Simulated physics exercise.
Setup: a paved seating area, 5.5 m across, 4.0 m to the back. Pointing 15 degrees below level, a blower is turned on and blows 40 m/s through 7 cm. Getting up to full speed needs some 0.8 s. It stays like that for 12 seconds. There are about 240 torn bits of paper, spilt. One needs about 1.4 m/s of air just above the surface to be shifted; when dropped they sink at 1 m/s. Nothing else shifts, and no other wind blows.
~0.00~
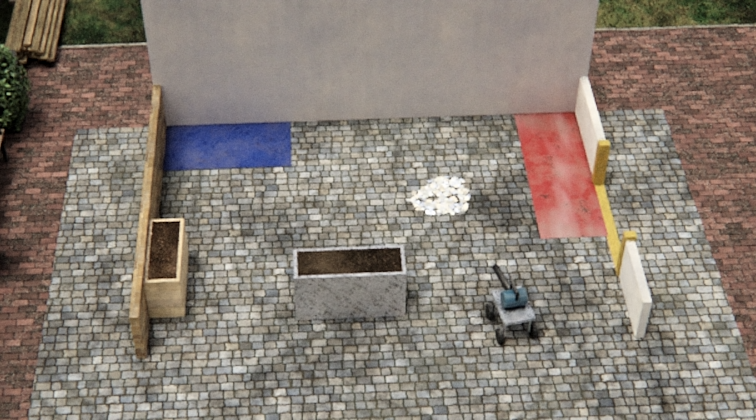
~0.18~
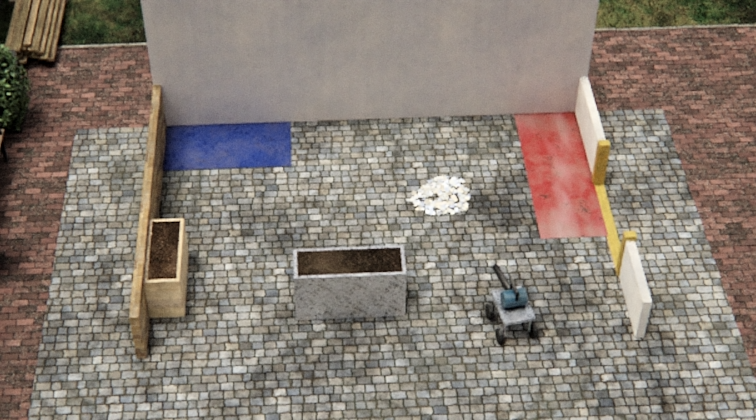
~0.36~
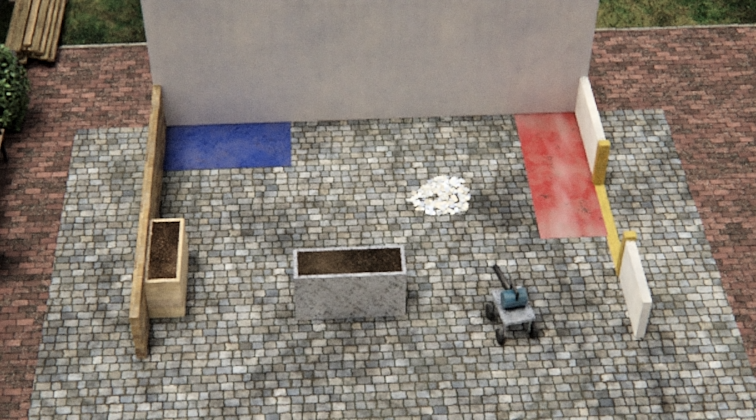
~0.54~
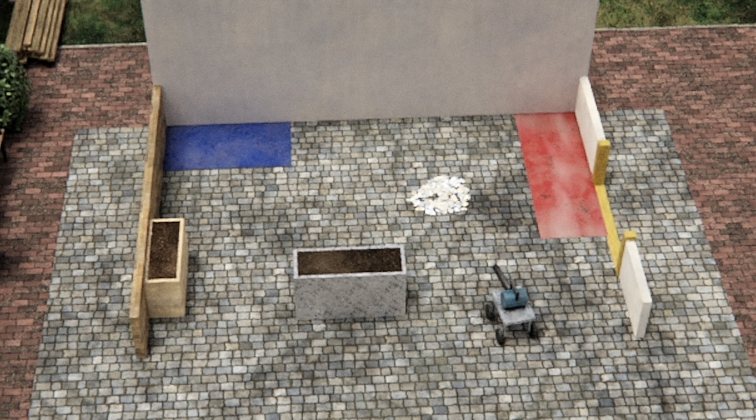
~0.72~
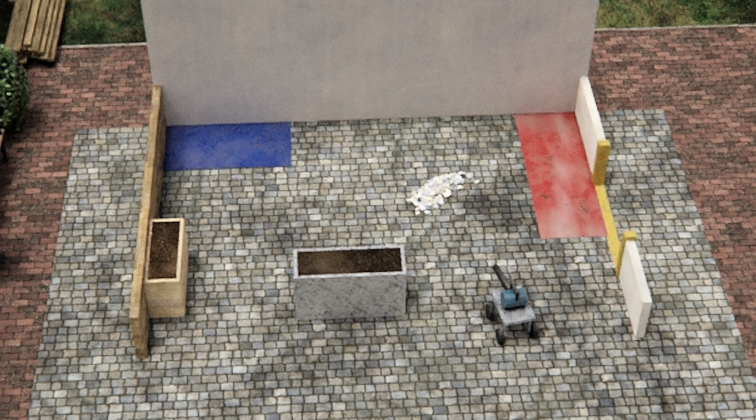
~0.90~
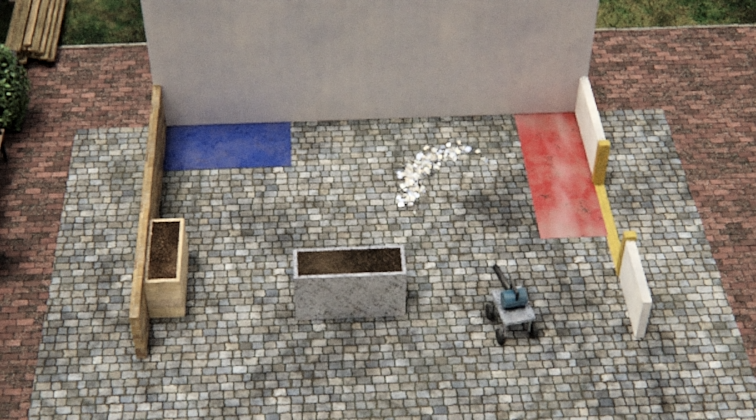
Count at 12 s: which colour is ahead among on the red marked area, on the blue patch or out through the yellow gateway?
The blue place is ahead.
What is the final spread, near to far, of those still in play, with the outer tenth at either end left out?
0.0 m, roughly.
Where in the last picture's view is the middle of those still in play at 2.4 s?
(312, 121).
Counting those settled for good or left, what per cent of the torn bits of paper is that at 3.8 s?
Estimated share: Near 10 %.
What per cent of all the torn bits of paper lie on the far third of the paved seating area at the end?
100 %.
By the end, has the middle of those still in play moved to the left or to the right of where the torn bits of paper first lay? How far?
Net drift: Leftward, close to 3.0 m.
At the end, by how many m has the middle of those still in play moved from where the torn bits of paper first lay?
About 3.2 metres.
After 2.4 s, 100 % are on the move or not yet settled, 40 % are on the blue patch, 0 % out through the yellow gateway and 6 % on the red marked area; the middle of those still in play is near (312, 121).
After 3.8 s, 90 % are on the move or not yet settled, 78 % are on the blue patch, 0 % out through the yellow gateway and 12 % on the red marked area; the middle of those still in play is near (254, 124).
After 6.6 s, 68 % are on the move or not yet settled, 82 % are on the blue patch, 0 % out through the yellow gateway and 13 % on the red marked area; the middle of those still in play is near (233, 127).
After 12.0 s, at the end, 82 % are on the blue patch, 0 % out through the yellow gateway and 14 % on the red marked area; the middle of those still in play is near (214, 126).
